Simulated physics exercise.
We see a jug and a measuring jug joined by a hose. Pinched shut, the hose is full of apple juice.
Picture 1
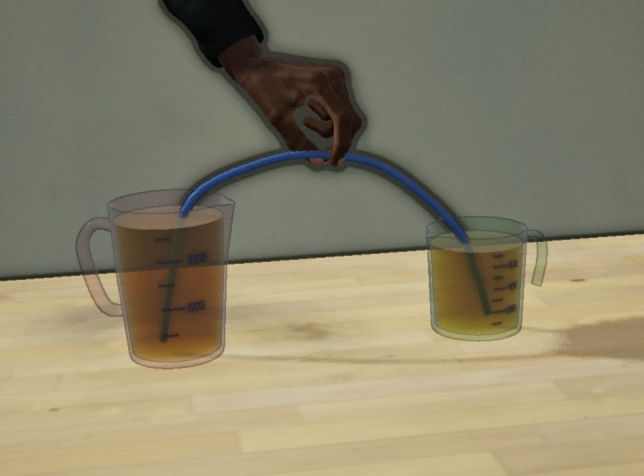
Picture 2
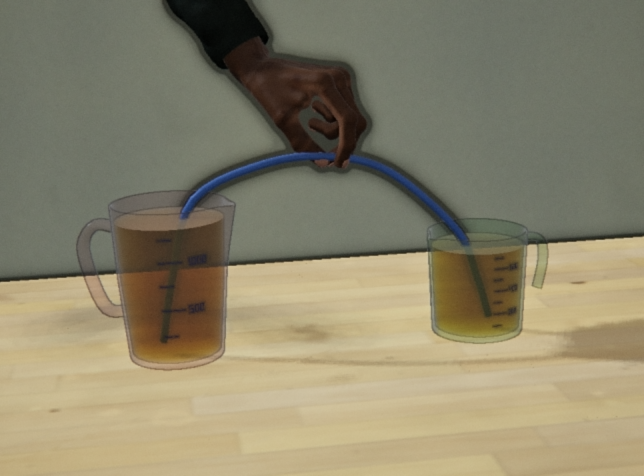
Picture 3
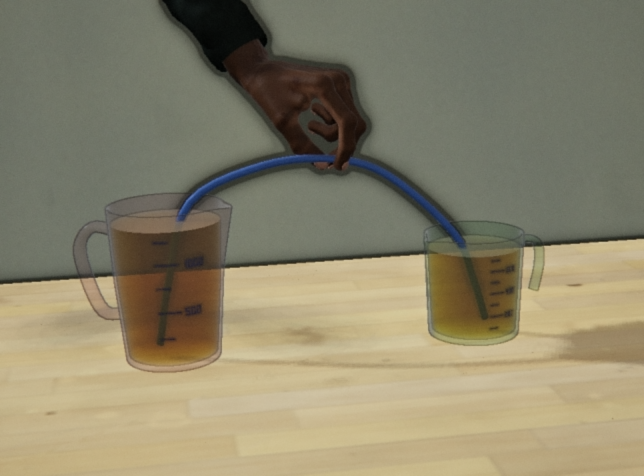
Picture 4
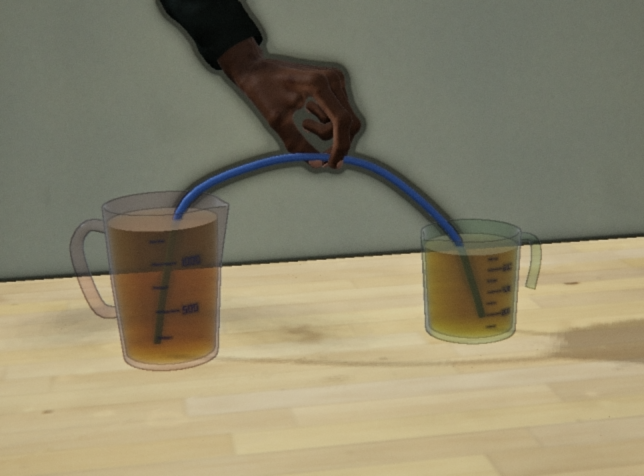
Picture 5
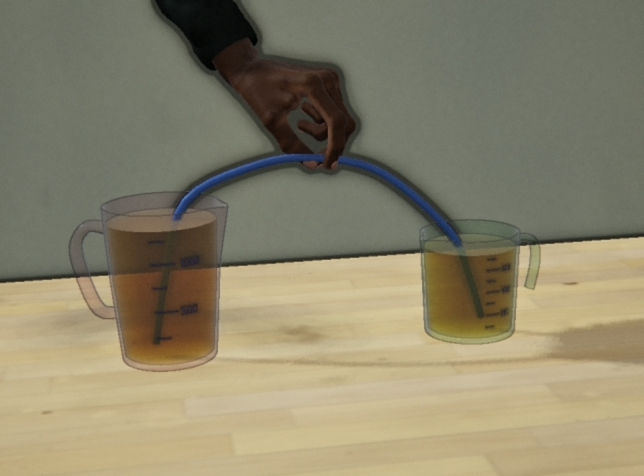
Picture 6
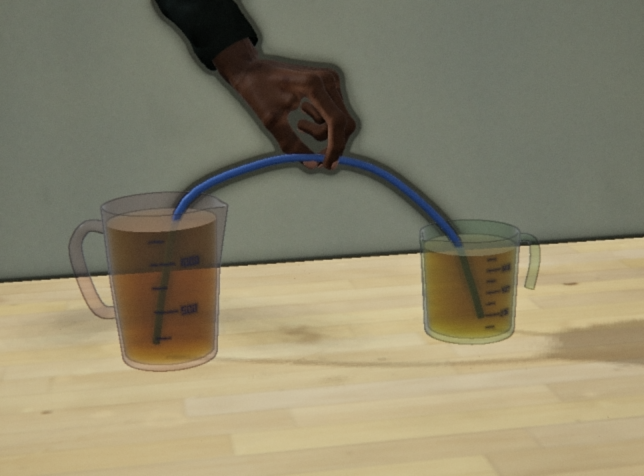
A hand pinches the top of a blue hose arching between a larger jug on the left and a smaller measuring jug on the right, both nearly full of amber liquid; everything stays almost still, with no visible change in levels.
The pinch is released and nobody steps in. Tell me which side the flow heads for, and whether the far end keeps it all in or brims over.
Apple juice goes: The right side; receiving: Brims over.
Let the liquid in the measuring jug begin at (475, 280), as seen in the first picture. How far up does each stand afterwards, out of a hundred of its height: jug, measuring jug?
Once it's all quiet they're at some 65 and 95 per cent of their heights, respectively.
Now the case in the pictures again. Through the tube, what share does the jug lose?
Some 25 per cent of the contents.
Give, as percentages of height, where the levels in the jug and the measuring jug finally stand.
Taking them in turn, that's 70 and then 100 per cent.
A moment on, the jug is about three quarters full; the measuring jug is full to the brim.
Further on, the jug is about three quarters full; the measuring jug is full to the brim; a puddle lies under the lower one.
When it is over, the jug is about two thirds full; the measuring jug is full to the brim; a puddle lies under the lower one; the two surfaces are level.
